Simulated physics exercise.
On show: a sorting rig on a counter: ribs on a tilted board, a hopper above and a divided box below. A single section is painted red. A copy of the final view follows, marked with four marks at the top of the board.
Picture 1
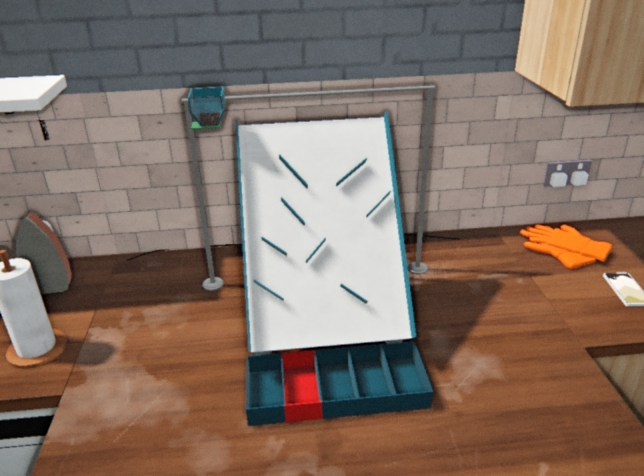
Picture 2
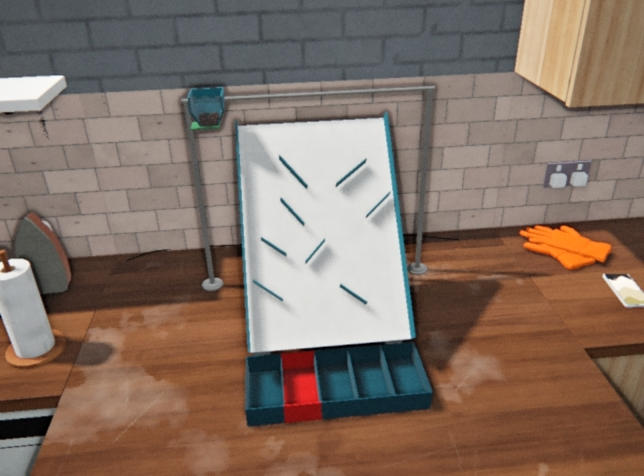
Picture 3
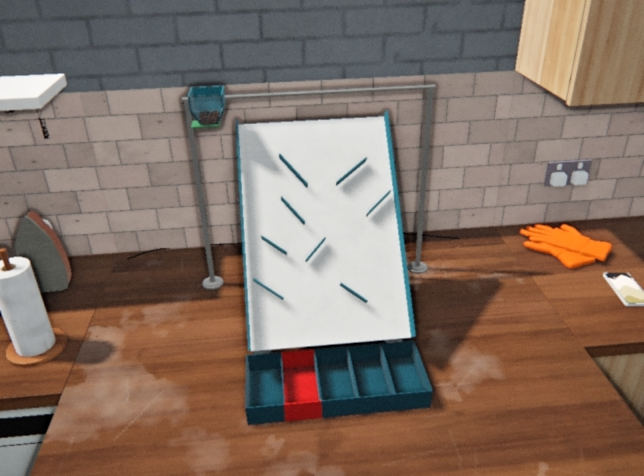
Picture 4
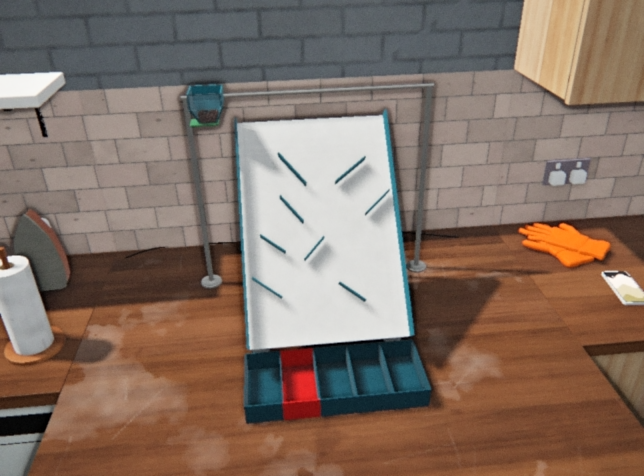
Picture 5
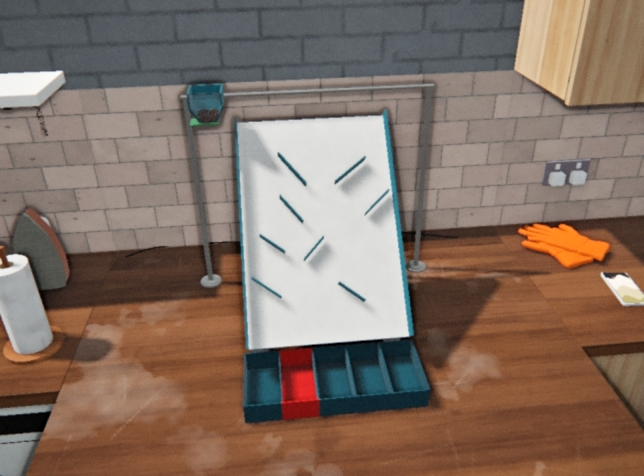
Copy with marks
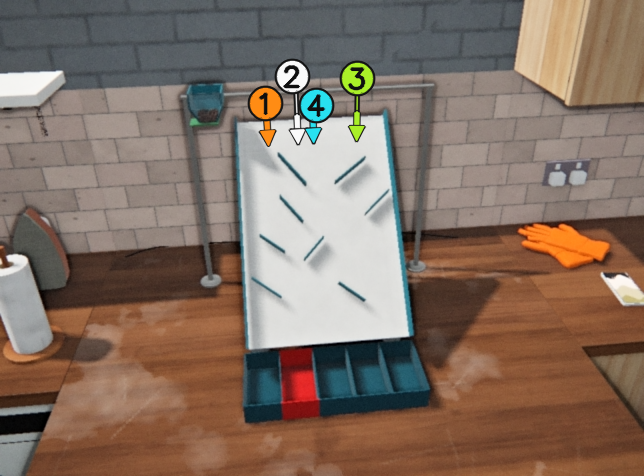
On a wooden kitchen counter, a tilted white board with teal ribs stood beneath a small hopper and above a divided box with one red section, and nothing noticeably moved.
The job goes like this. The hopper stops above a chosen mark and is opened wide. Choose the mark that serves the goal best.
Take 3.
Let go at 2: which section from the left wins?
The fifth.
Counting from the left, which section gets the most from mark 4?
The fifth.
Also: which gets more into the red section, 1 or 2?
It is 1.
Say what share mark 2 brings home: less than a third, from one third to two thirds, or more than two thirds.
Mark 2 gives less than a third.
On the marked copy, mark 1 meets the board at (268, 140); mark 2 meets the board at (297, 138); mark 3 meets the board at (356, 135); mark 4 meets the board at (313, 137).
For mark 1, close to a quarter in the red section, close to half in other sections, close to a third outside the box.
For mark 2, only a few in the red section, the bulk in other sections, close to a quarter outside the box.
For mark 3, close to a third in the red section, close to half in other sections, a small share outside the box.
For mark 4, a small share in the red section, the bulk in other sections, a small share outside the box.
